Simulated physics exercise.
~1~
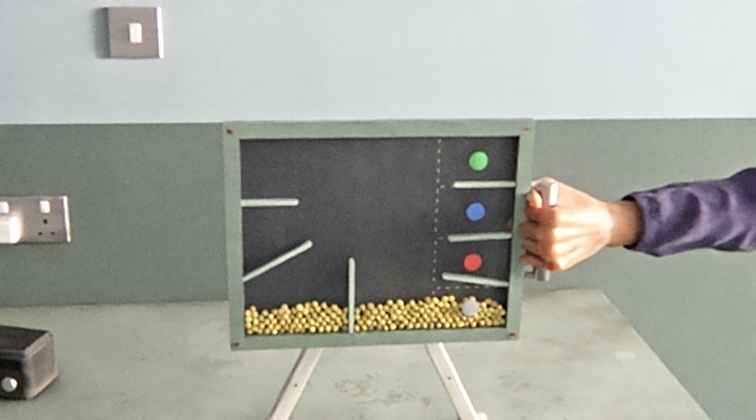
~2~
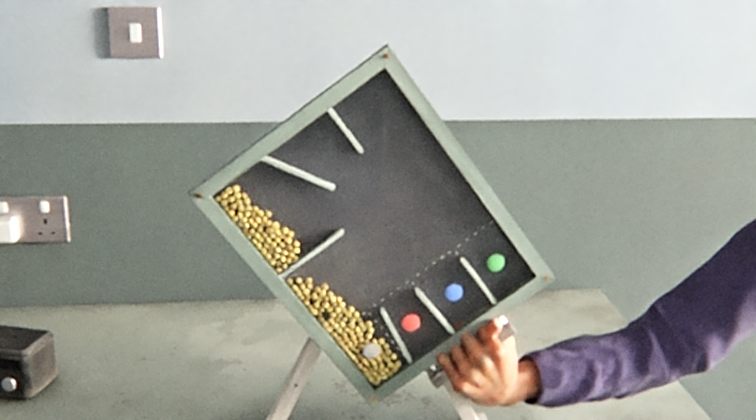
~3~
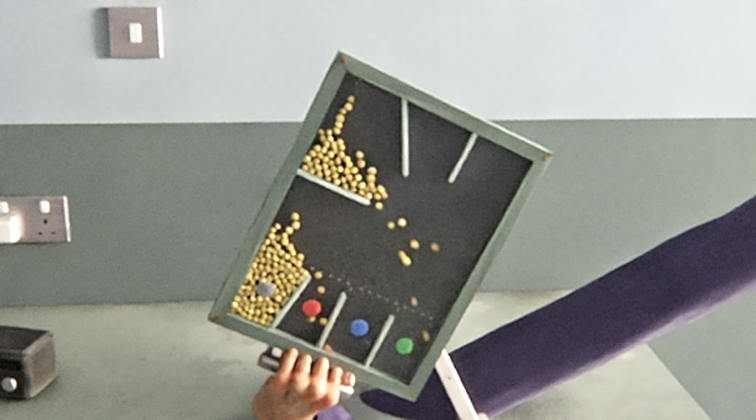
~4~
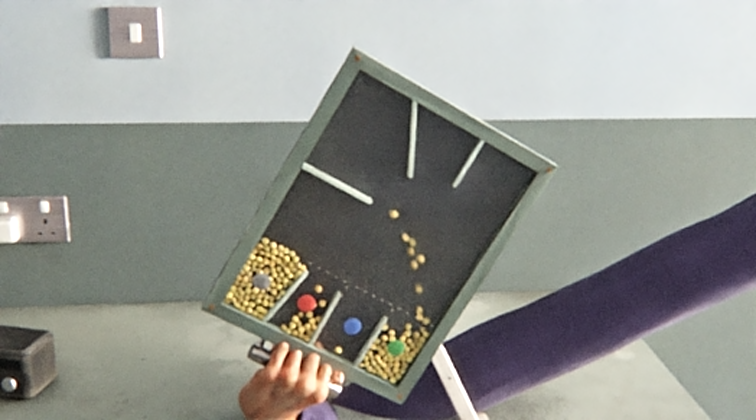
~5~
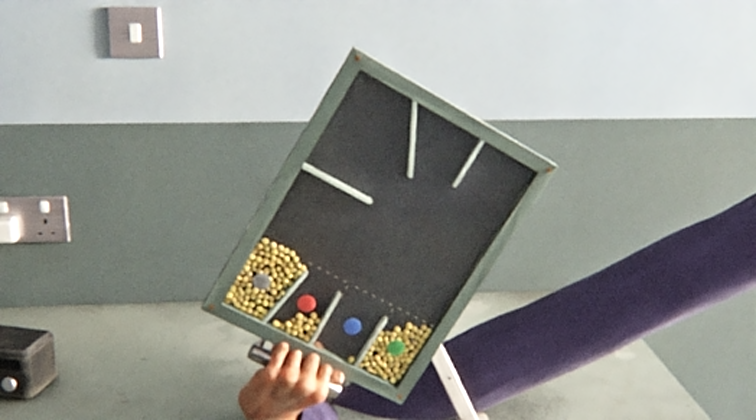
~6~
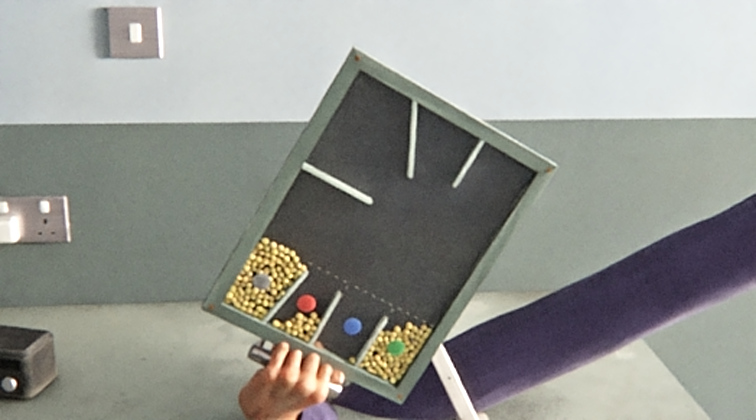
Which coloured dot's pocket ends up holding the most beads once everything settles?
The grey dot's pocket, at the lower left of the tilted case, ends up with the most beads.
